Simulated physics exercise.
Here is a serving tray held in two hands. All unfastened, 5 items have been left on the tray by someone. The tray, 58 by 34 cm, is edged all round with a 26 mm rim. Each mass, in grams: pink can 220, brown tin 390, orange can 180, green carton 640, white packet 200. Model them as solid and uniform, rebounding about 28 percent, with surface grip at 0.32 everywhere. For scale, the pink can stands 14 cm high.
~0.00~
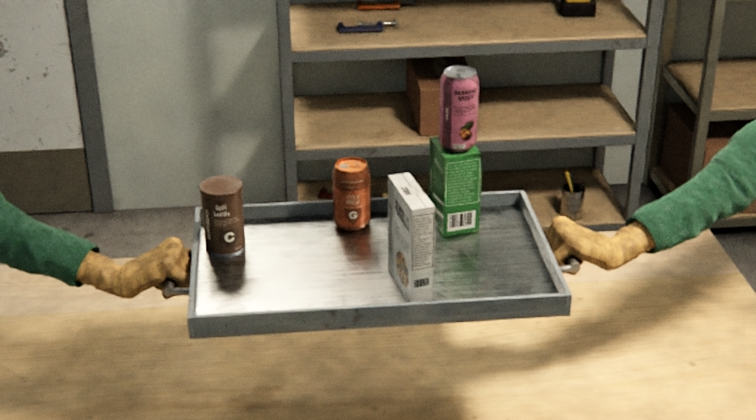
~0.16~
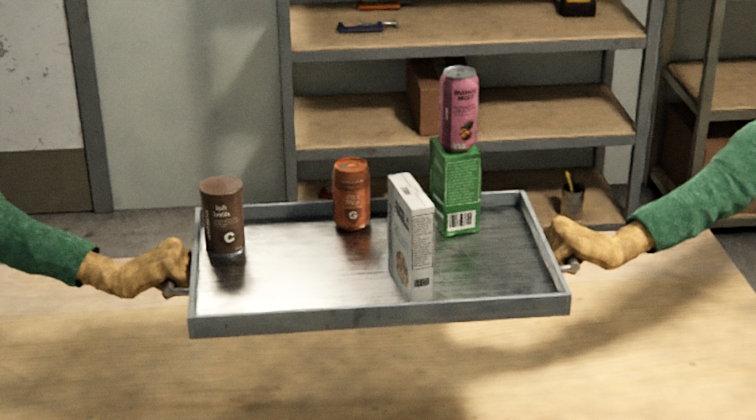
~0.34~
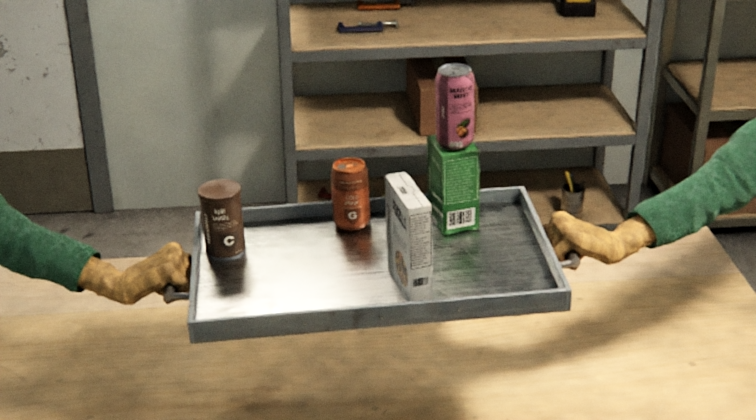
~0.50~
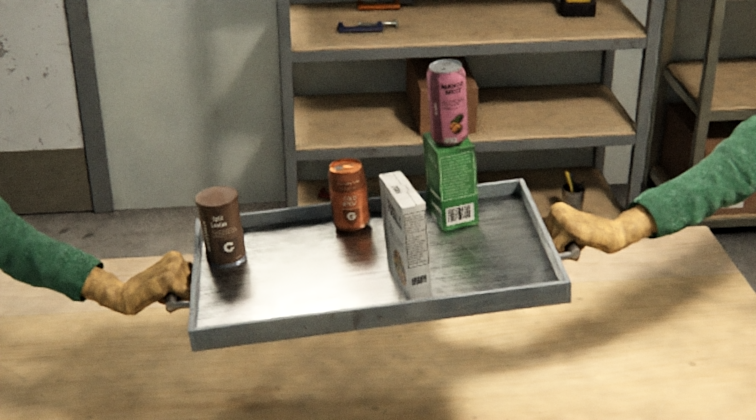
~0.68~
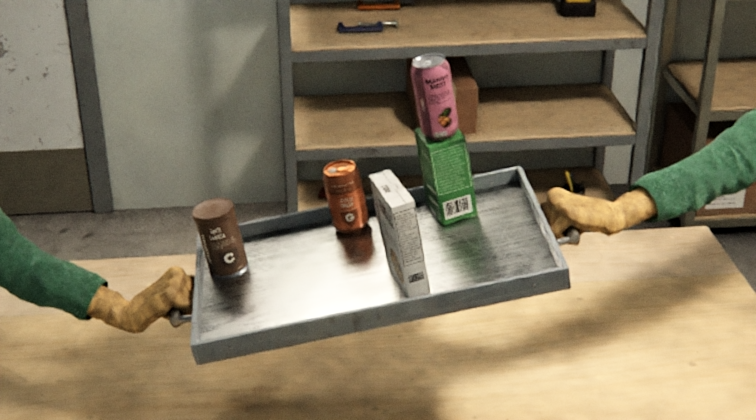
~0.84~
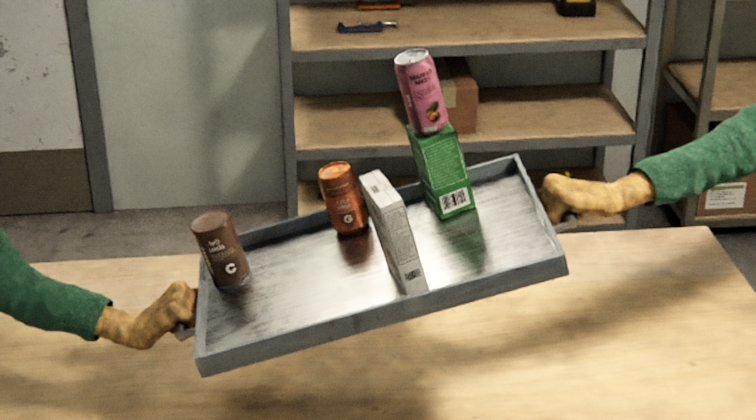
In a workshop, two gloved hands hold a tray of cans and cartons level, then tilt it steadily down to the left.
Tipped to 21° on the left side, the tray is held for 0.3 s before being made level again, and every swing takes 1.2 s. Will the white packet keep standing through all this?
I think it loses its poise.
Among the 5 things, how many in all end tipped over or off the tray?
In total, 5.
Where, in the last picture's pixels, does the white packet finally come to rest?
In the end it sits at around (257, 275).
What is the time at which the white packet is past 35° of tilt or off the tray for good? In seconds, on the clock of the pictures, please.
Answer: About 1.1 s.
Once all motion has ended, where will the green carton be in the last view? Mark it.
End point: Approx. (293, 227).
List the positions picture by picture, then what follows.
In the first picture, tray level; white packet (410, 239); pink can (459, 110).
In the second picture, tray level; orange can (352, 195); green carton (454, 185).
In the third picture, tray tilted 2°, left edge down; pink can (455, 108); brown tin (222, 220).
In the fourth picture, tray tilted 5°, left edge down; orange can (349, 196); green carton (451, 179).
In the fifth picture, tray tilted 10°, left edge down; pink can (435, 98); brown tin (221, 238).
In the sixth picture, tray tilted 15°, left edge down; white packet (395, 234); orange can (343, 199).
After 1.54 s, tray tilted 21°, left edge down; white packet on its side near (264, 309); pink can on its side; green carton on its side.
After 2.14 s, tray tilted 12°, left edge down; pink can and orange can now off the tray; white packet on its side near (259, 296); green carton on its side.
At rest (3.9 s), off the tray and tipped over, pink can and orange can; tipped over on the tray, brown tin, green carton and white packet. Seen from the same camera at the end, white packet near (257, 275).
